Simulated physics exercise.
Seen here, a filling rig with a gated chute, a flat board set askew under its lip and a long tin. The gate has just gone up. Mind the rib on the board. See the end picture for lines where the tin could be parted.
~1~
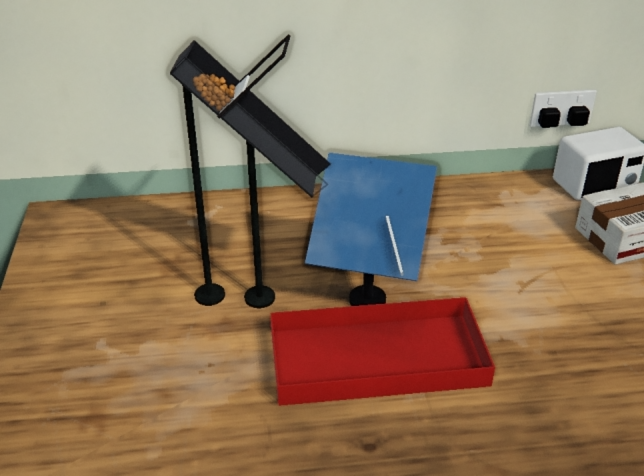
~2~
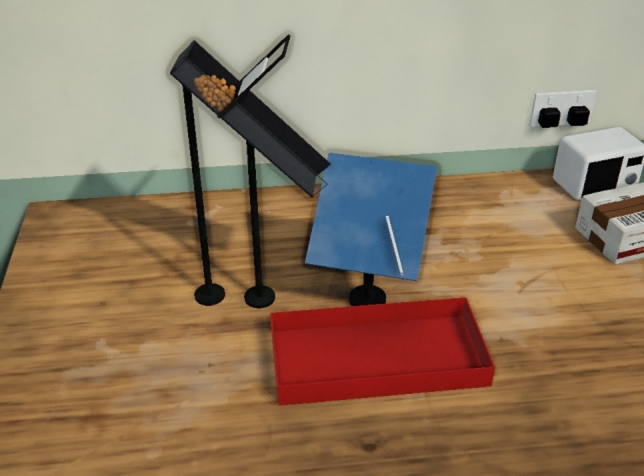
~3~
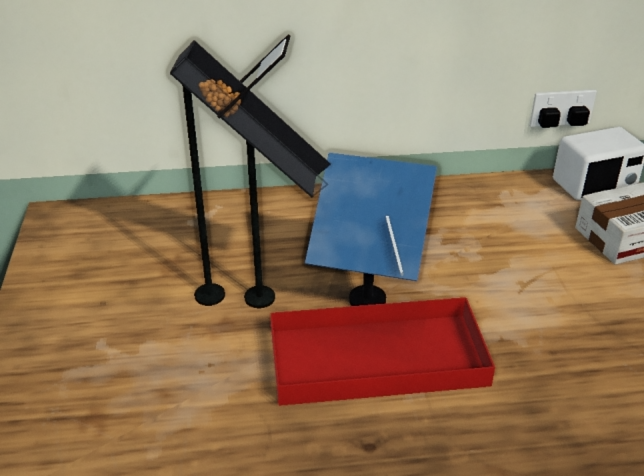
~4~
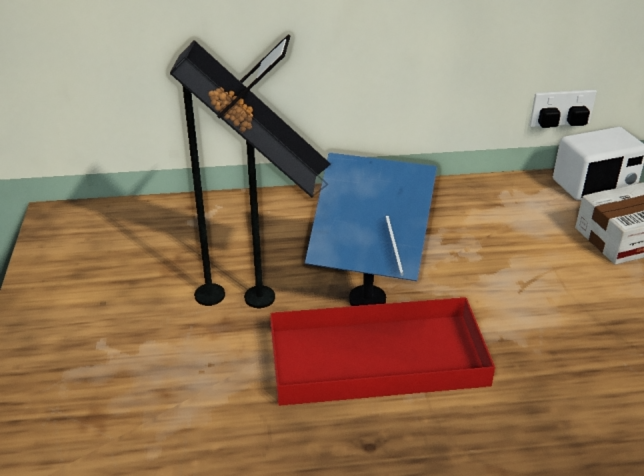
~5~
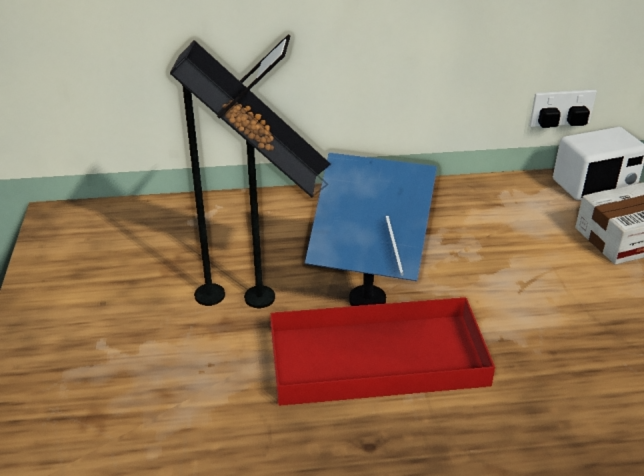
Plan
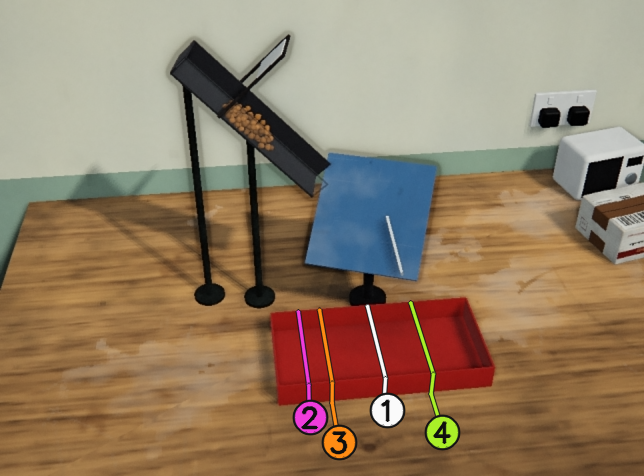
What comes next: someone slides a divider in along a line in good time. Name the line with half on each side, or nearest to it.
I would pick line 1.
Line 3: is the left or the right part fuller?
More lands on the right.
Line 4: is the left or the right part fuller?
The left side.
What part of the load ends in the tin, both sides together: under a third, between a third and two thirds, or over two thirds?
About that: Over two thirds.
On the marked copy, line 1 crosses the front rim at (385, 377); line 2 crosses the front rim at (308, 384); line 3 crosses the front rim at (332, 382); line 4 crosses the front rim at (433, 373).
With 1, of what is caught, close to a third on the left of the divider, close to two thirds on the right.
With 2, of what is caught, none at all on the left of the divider, the whole lot on the right.
With 3, of what is caught, a small share on the left of the divider, all but a few on the right.
With 4, of what is caught, all but a few on the left of the divider, a small share on the right.
